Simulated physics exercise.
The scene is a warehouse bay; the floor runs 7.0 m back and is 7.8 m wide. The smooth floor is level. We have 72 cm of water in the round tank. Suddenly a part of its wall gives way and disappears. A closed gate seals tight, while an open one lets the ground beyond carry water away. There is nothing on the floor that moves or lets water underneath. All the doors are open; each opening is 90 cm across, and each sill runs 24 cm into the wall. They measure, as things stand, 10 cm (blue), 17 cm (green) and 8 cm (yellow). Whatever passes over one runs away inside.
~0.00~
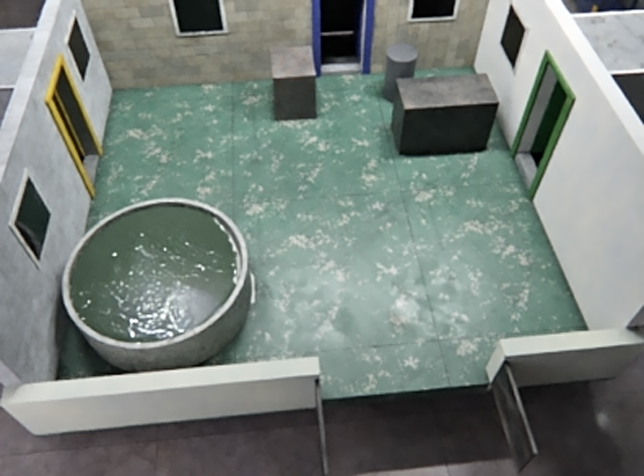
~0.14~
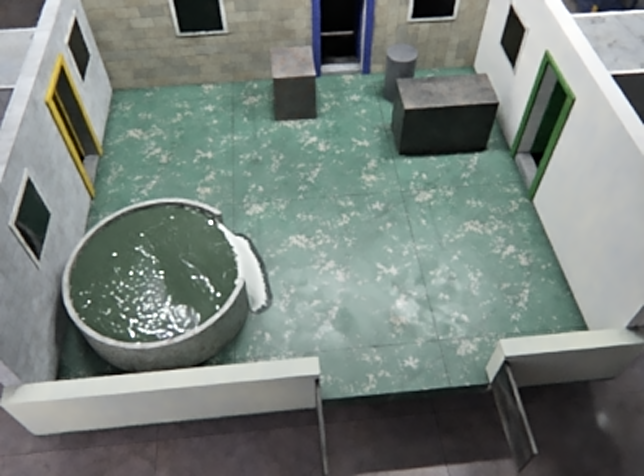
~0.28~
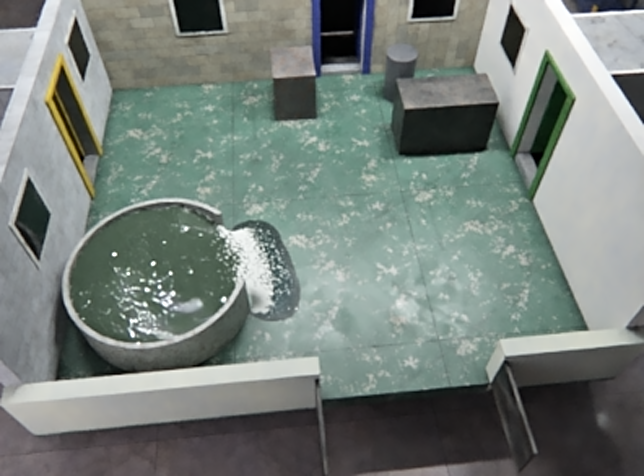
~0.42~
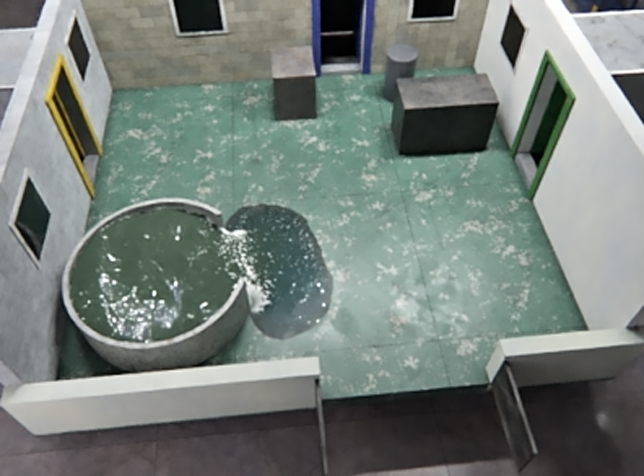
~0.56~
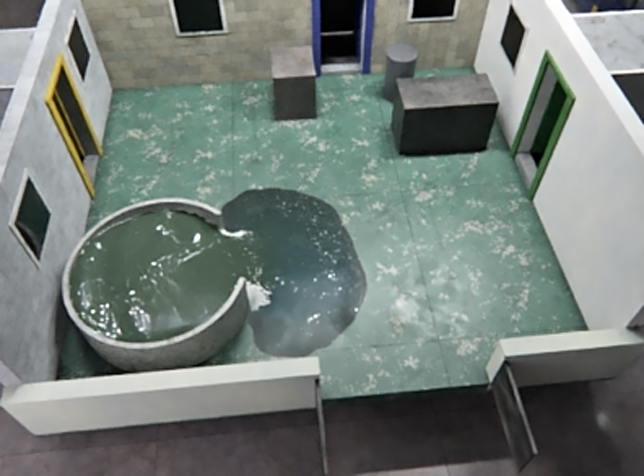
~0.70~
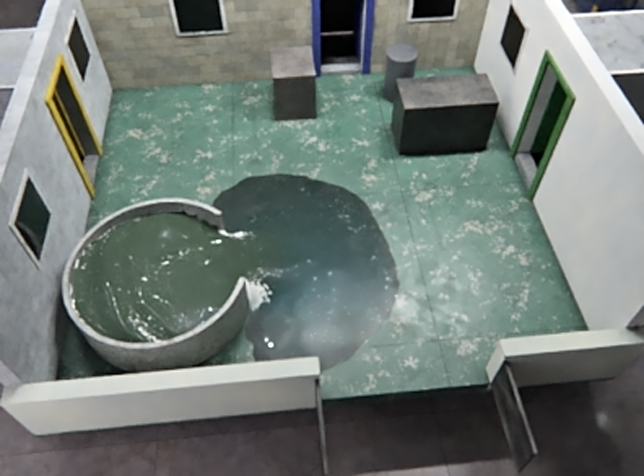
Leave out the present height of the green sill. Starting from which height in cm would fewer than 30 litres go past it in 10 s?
From roughly 19 cm upwards.
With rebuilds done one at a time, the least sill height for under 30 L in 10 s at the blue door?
Roughly 11.5 cm at blue.
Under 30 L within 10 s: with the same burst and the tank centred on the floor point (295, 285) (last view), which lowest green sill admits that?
Near 25 cm.
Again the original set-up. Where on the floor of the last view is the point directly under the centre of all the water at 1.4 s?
I'd put it close to (225, 278).
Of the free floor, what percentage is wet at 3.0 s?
Wet: Close to 60 %.
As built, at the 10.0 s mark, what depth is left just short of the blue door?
It works out to about 10.5 centimetres deep.
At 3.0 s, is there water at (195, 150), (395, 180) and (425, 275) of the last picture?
Point 1: Bone dry; point 2: Awash; point 3: Awash.
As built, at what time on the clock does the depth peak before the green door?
Approximately 2.6 s.
After 1.4 s water covers 40 % of the floor, deepest (34 cm) near (245, 255); it has not reached the green door.
After 3.0 s water covers 60 % of the floor, deepest (31 cm) near (511, 157); 28 cm at the green door, 23 litres in over its 17 cm sill.
After 10.0 s water covers 90 % of the floor, deepest (11 cm) near (403, 85); 8 cm at the green door, 51 litres in over its 17 cm sill.
At the green door as built, the water arrived by 1.7 s and peaked near 29 cm at 2.6 s.
With a sill of 17 cm, 51 litres would have come in within the 10 s; with 23 cm, 12 litres. So under 30 litres takes about 19 cm.
